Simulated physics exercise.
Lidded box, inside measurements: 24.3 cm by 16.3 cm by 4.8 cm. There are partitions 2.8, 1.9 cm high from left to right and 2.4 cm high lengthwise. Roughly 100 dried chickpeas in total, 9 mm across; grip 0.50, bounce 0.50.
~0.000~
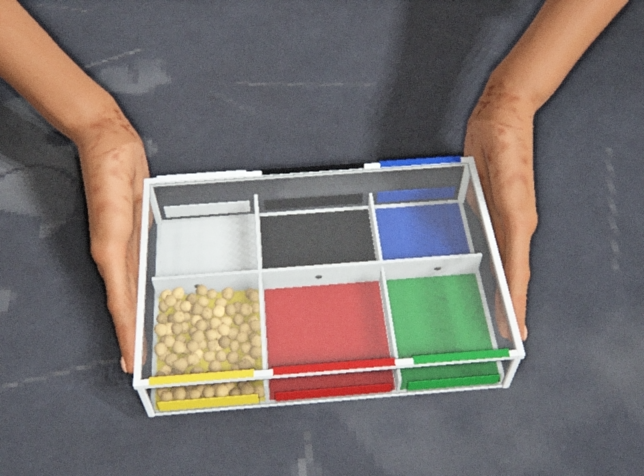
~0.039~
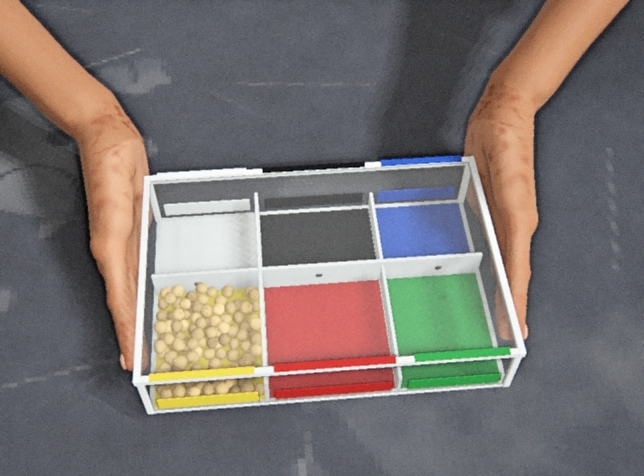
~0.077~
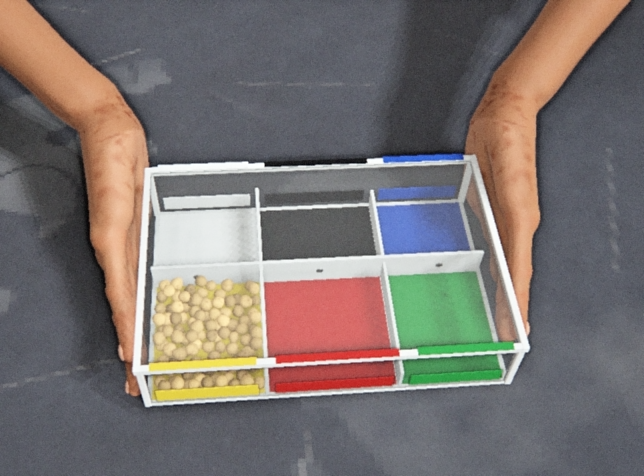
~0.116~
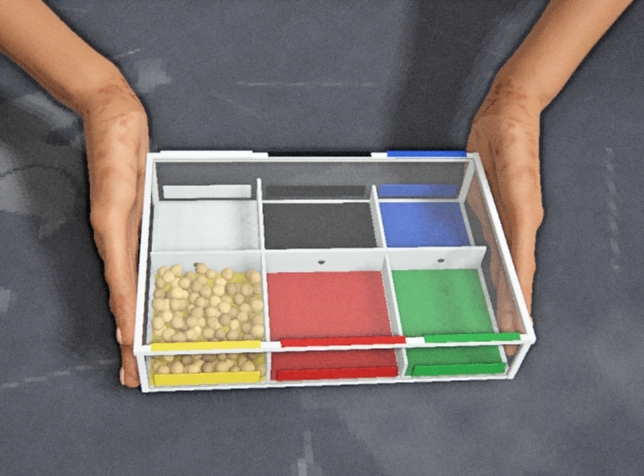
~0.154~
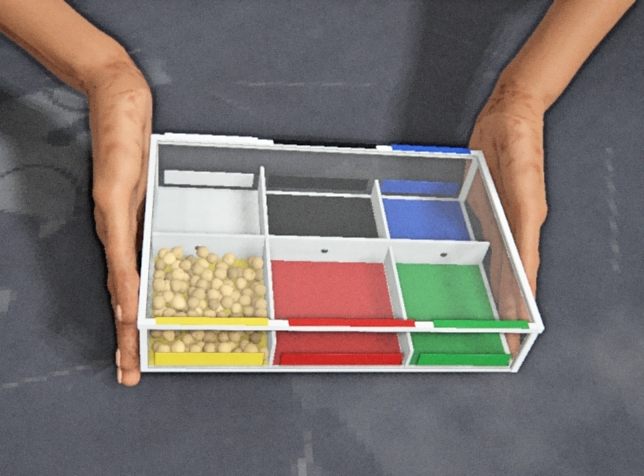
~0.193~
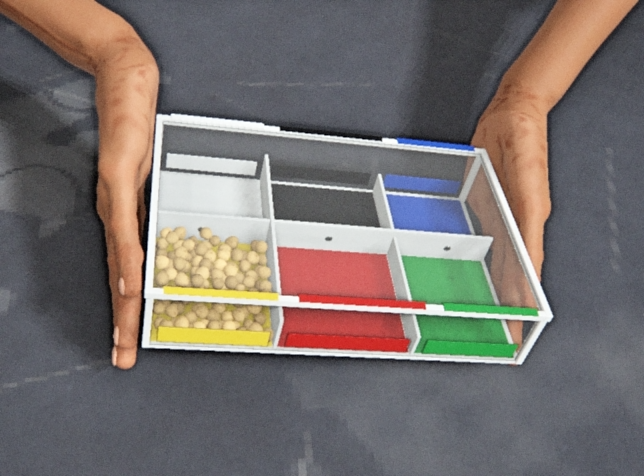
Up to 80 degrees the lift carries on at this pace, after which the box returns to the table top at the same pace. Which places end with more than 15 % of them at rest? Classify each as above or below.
Classification: Red below, blue above, green below, yellow above, white below, black above.
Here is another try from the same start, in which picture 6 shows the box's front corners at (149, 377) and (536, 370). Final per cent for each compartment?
Red 25; blue 0; green 10; yellow 70; white 0; black 0.
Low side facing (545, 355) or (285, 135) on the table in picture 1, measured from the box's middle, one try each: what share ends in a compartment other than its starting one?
Approximately 50 percent, then 30 percent.
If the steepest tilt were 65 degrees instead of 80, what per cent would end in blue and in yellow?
Blue: 5; yellow: 65 (per cent).
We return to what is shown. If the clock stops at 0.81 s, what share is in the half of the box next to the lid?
Estimate: Near 50 per cent.
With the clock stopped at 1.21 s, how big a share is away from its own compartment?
Around 70 percent.
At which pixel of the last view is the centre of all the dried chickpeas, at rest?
Resting centre estimate: Around (358, 228).
After 0.81 s, tilt 79 degrees; red 10 %, yellow 80 %, black 5 %.
Then, at 1.21 s, tilt 35 degrees; red 5 %, blue 35 %, yellow 30 %, black 25 %.
Then, at 1.70 s, tilt 0 degrees; red 5 %, blue 35 %, yellow 30 %, black 25 %.
In the end, at 2.0 s, red 5 %, blue 35 %, green 0 %, yellow 30 %, white 0 %, black 25 %.
